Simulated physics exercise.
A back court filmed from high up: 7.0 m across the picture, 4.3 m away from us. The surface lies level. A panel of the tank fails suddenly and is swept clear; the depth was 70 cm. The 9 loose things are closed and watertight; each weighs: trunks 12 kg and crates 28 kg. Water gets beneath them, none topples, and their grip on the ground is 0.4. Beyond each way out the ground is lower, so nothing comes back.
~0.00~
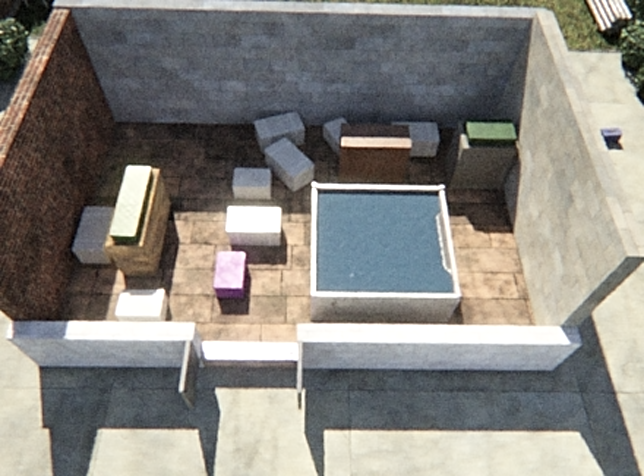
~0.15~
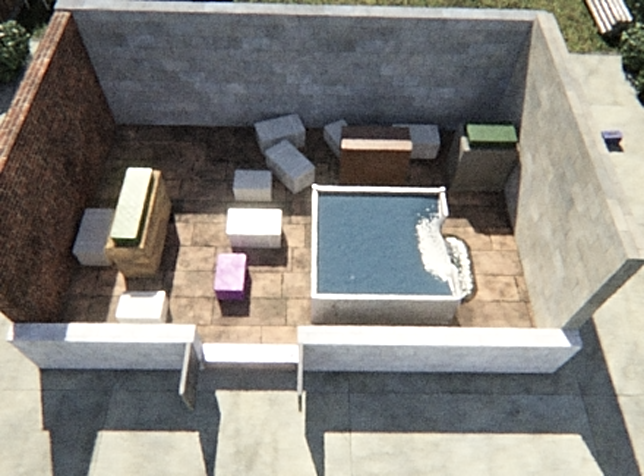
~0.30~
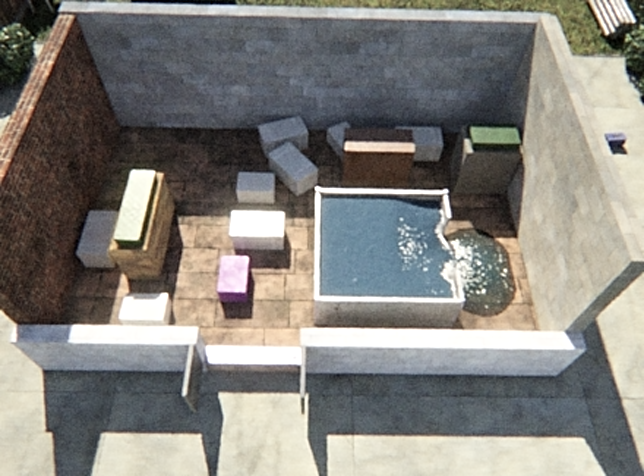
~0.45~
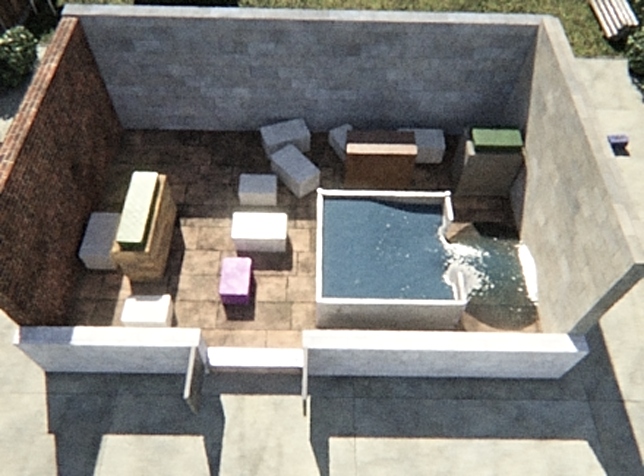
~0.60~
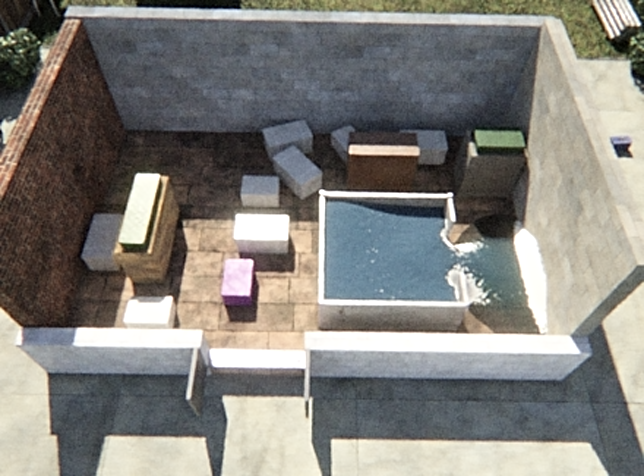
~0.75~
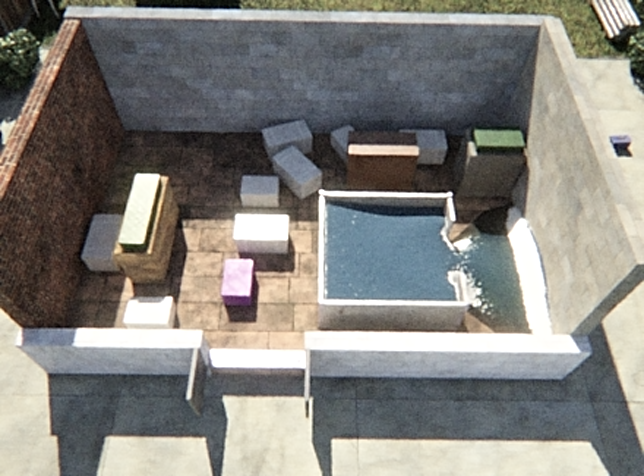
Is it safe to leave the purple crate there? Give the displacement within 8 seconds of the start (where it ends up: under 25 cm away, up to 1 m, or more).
Purple crate stays put.
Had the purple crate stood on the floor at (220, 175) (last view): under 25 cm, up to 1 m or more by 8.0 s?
It holds its place.
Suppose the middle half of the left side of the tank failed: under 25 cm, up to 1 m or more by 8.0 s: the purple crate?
Then the purple crate travels far.
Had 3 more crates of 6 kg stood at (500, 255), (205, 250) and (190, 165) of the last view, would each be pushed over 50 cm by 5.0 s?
In that order: More, over, under.
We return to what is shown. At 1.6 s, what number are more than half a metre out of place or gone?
0 of them.
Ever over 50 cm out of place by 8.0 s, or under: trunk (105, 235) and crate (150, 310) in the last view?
In that order: Less, under.
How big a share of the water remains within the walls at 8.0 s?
About 94 per cent.
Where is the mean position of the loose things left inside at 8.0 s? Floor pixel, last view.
Around (244, 205).
After 1.6 s the purple crate is near (237, 277), 0.0 m from its start, aground; 0 of 9 are out; 0 afloat.
After 3.6 s the purple crate is near (237, 277), 0.0 m from its start, aground; 0 of 9 are out; 2 afloat.
After 5.6 s the purple crate is near (237, 277), 0.0 m from its start, aground; 0 of 9 are out; 4 afloat.
After 8.0 s the purple crate is near (237, 277), 0.0 m from its start, aground; 0 of 9 are out; 4 afloat.
